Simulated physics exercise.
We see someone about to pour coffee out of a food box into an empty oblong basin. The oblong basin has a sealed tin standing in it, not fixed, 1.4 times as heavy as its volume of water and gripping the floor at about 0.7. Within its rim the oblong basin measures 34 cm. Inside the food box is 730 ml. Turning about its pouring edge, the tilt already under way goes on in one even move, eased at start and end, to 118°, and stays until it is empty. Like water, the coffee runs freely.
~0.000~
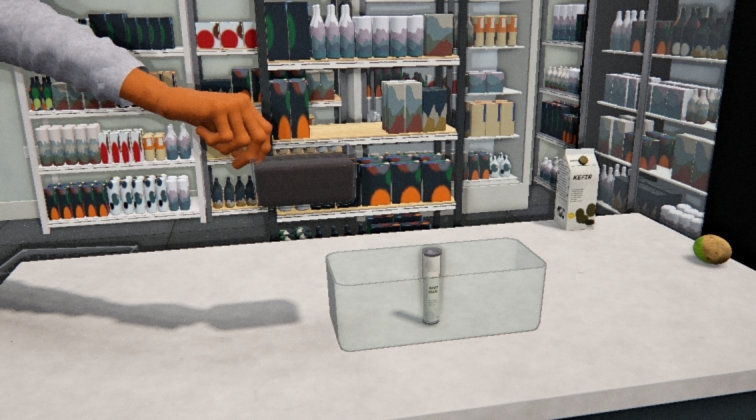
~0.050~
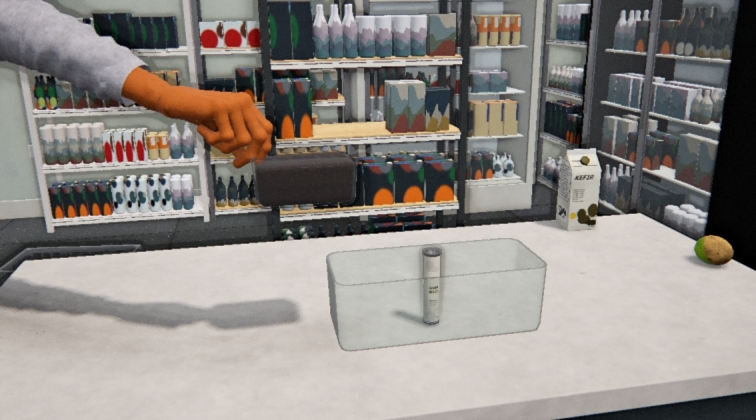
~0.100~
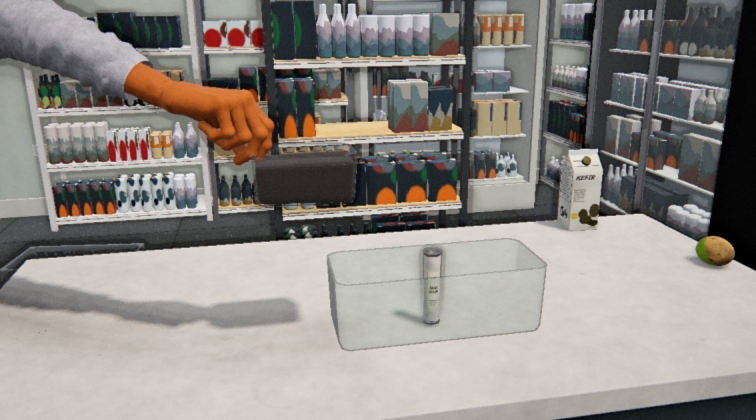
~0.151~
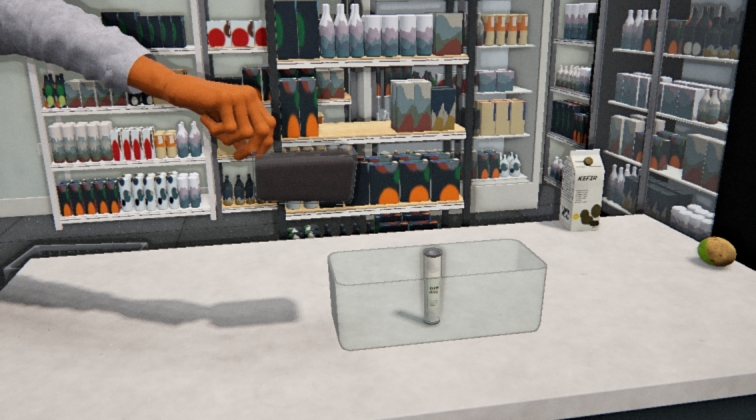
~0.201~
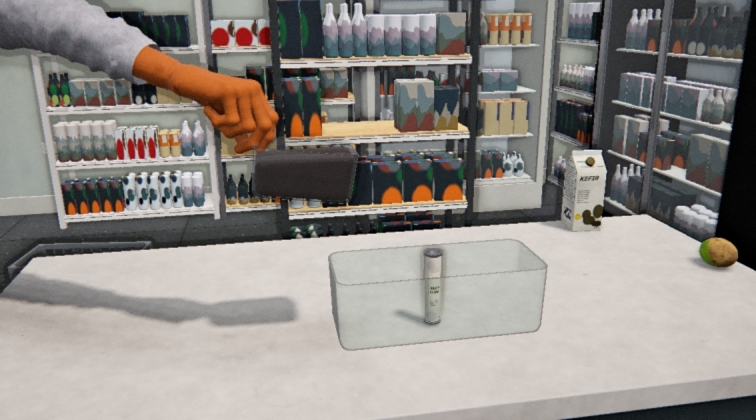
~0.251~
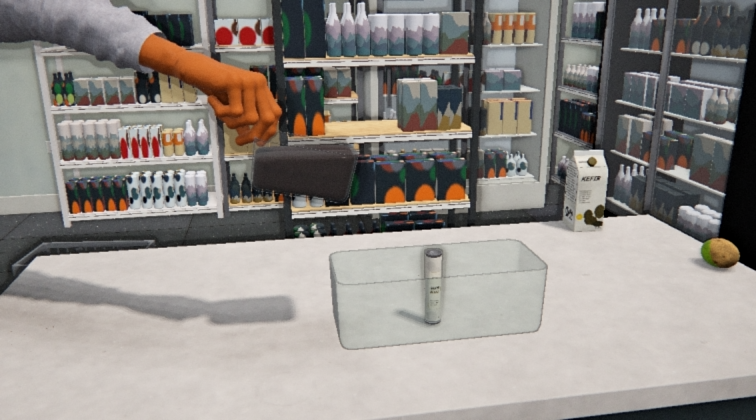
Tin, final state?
Standing.
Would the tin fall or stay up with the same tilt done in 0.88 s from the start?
Result: Tin still standing.
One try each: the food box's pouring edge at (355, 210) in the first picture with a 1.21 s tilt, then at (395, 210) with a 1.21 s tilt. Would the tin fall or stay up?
First it tips over; then it stays on its base.
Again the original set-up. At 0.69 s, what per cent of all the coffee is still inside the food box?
Roughly 46 per cent.
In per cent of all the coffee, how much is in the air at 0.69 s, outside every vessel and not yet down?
At that moment, about 46 percent.
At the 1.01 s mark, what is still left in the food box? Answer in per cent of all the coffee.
I'd say some 4 per cent remains.
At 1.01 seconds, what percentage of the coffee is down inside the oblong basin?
Some 78 per cent.
By 0.69 s the tilt is 72° and 45 per cent is still to pour; the tin stands where it began.
By 1.01 s the tilt is 110° and 4 per cent is still to pour; the tin stands where it began.
By 1.35 s the tilt is 118° and 0 per cent is still to pour; the tin stands where it began.
By 1.71 s the tilt is 118° and 0 per cent is still to pour; the tin stands where it began.
At rest the tin stands where it began.
